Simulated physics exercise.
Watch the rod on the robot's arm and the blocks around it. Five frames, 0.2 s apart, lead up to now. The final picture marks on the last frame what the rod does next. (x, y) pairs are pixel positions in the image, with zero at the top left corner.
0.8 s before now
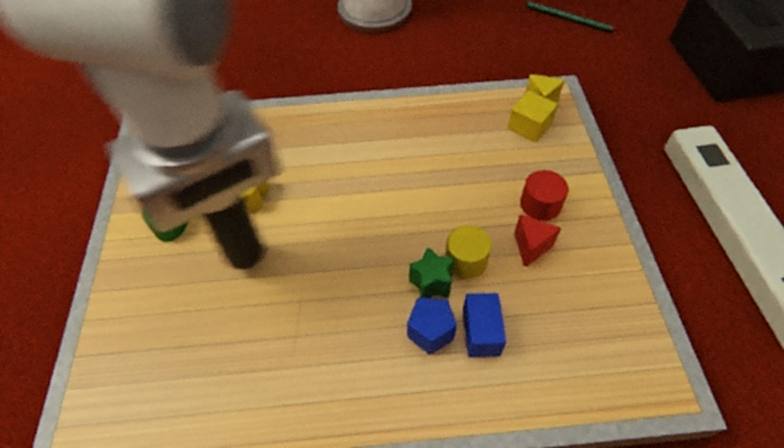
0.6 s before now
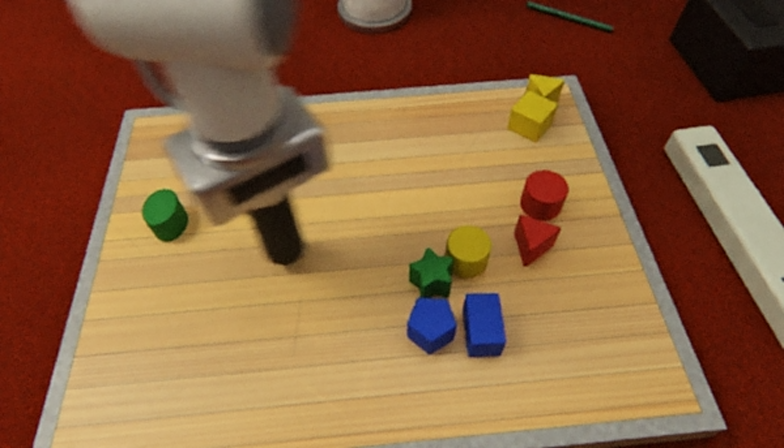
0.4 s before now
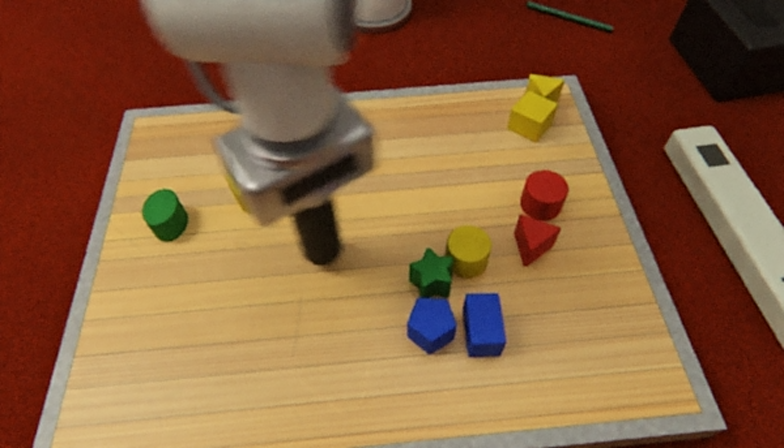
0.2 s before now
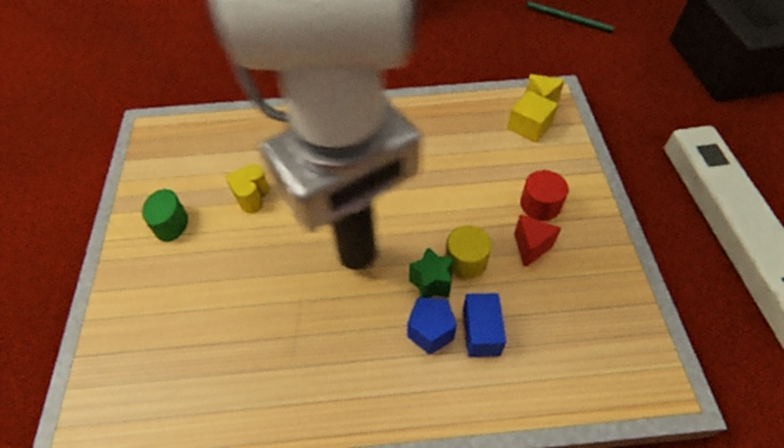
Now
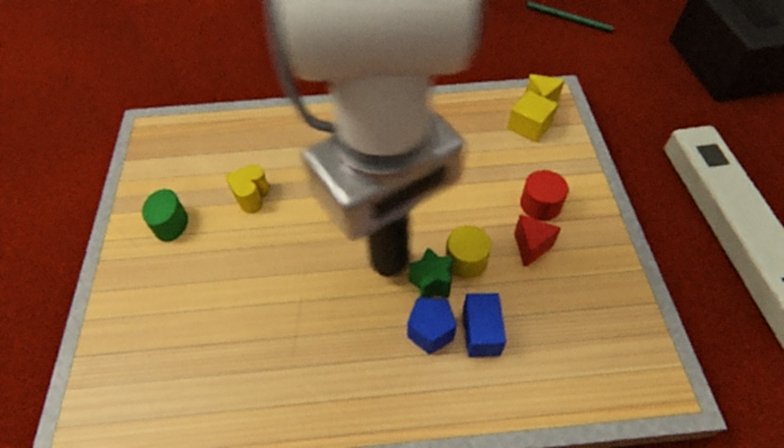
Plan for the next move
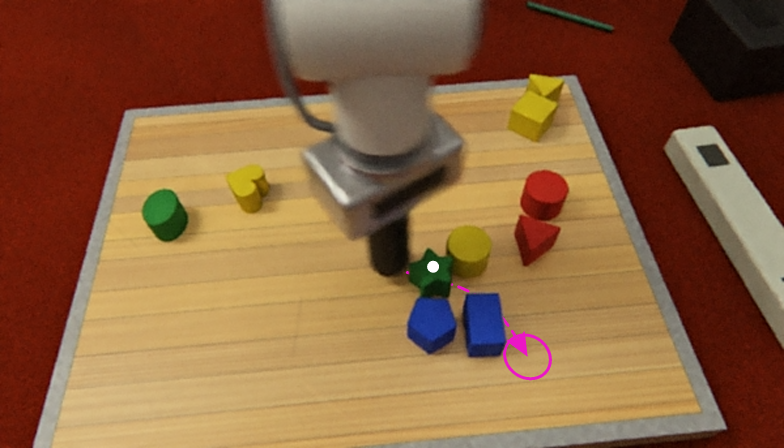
A robot arm moves its black rod rightward across a wooden board toward unmoving colored blocks.
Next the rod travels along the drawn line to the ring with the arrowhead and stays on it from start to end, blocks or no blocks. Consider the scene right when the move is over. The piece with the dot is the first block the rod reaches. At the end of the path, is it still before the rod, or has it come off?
Slipped clear.
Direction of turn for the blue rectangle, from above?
From overhead, the rotation is clockwise.
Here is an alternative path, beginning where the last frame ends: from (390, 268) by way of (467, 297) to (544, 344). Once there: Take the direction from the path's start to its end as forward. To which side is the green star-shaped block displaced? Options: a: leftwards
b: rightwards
The correct letter is a.
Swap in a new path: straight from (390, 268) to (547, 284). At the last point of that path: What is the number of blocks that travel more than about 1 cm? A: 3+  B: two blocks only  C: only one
A (3+)
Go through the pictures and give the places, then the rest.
Tip of the rod at (245, 253), middles of tops, blue pentagonal block at (432, 317), green star-shaped block at (433, 267), yellow circular block at (469, 243), blue rectangle at (486, 317), in the first frame.
Rod at (285, 249), nothing pushed, in the second frame.
Rod at (323, 249), nothing pushed, in the third frame.
Rod at (357, 254), nothing pushed, in the fourth frame.
Rod at (390, 260), blue pentagonal block at (432, 317), green star-shaped block at (433, 267), yellow circular block at (469, 243), blue rectangle at (486, 317), in the fifth frame.
The line goes from (390, 268) over (443, 282) and (493, 308) to (527, 356); the dot is on the green star-shaped block.
What follows on the original path. One third of the way, rod at (445, 274); green star-shaped block at (481, 284); yellow circular block at (478, 241); blue rectangle at (497, 326), turned 20° clockwise.
Two thirds of the way, rod at (496, 301); green star-shaped block at (537, 308), turned 20° anticlockwise; yellow circular block at (489, 241); blue rectangle at (523, 346), turned 100° clockwise.
At the end, rod at (531, 350); blue pentagonal block unmoved; green star-shaped block at (573, 331), turned 60° anticlockwise; yellow circular block at (489, 241); blue rectangle at (538, 385), turned 100° clockwise.
